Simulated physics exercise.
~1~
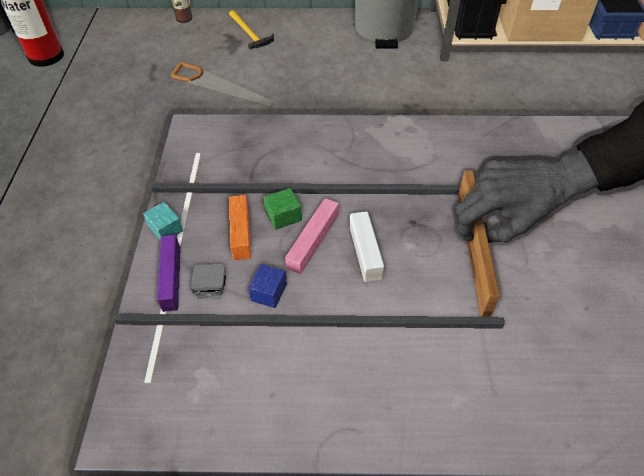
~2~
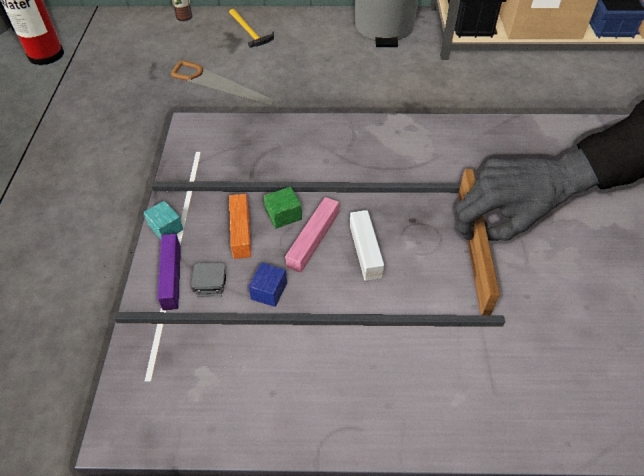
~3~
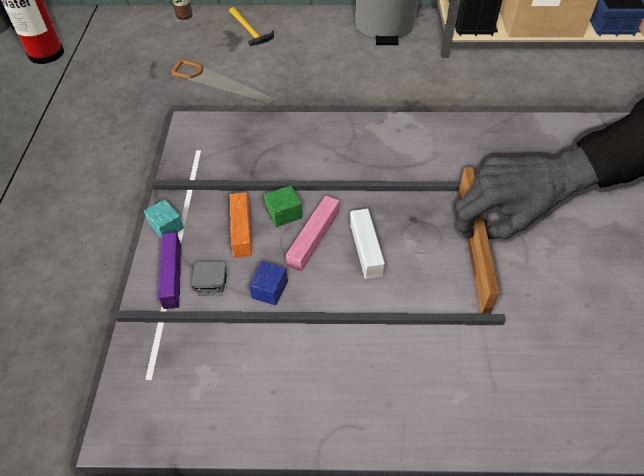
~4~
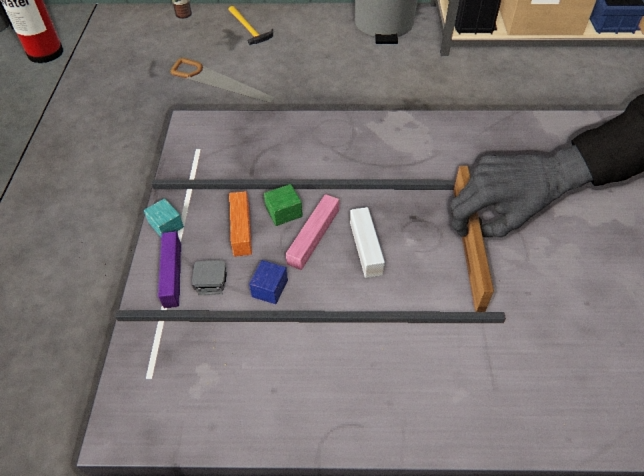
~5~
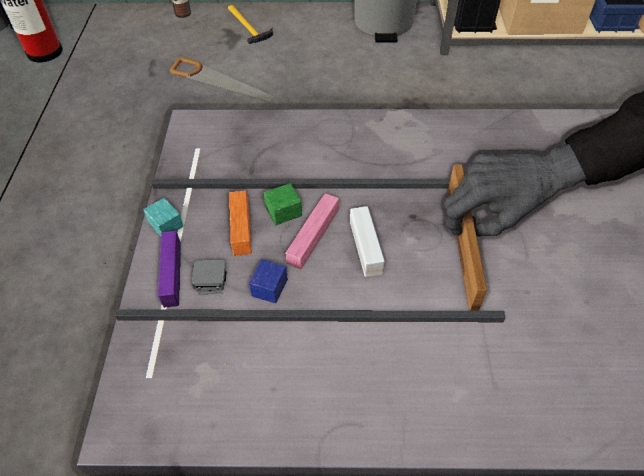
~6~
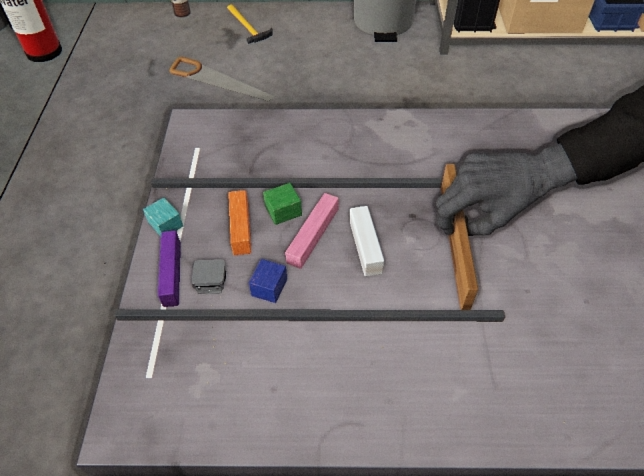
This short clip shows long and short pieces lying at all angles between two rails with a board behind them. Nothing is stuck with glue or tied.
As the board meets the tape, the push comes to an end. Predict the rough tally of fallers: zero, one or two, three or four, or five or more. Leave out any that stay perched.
Tally: Three or four.
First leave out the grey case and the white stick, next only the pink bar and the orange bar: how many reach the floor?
1, then 1.
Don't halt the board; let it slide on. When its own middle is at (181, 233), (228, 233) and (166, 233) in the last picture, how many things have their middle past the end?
Per position: 4 / 0 / 5.
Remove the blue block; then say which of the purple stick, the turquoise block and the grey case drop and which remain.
So the purple stick goes down, the turquoise block goes down and the grey case keeps its place.
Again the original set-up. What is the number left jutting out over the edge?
That comes to 1 of them.
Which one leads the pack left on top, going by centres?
That would be the grey case.
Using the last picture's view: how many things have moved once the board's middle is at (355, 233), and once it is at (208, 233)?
Note: First position 1; second position 8.
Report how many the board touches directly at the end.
In contact: 2.
Early on, none off yet; turquoise block at rest near (163, 218); purple stick at rest near (170, 268); grey case at rest near (210, 277).
Finally, the number that fall off is three or four; lost, green block, orange bar, purple stick and turquoise block.
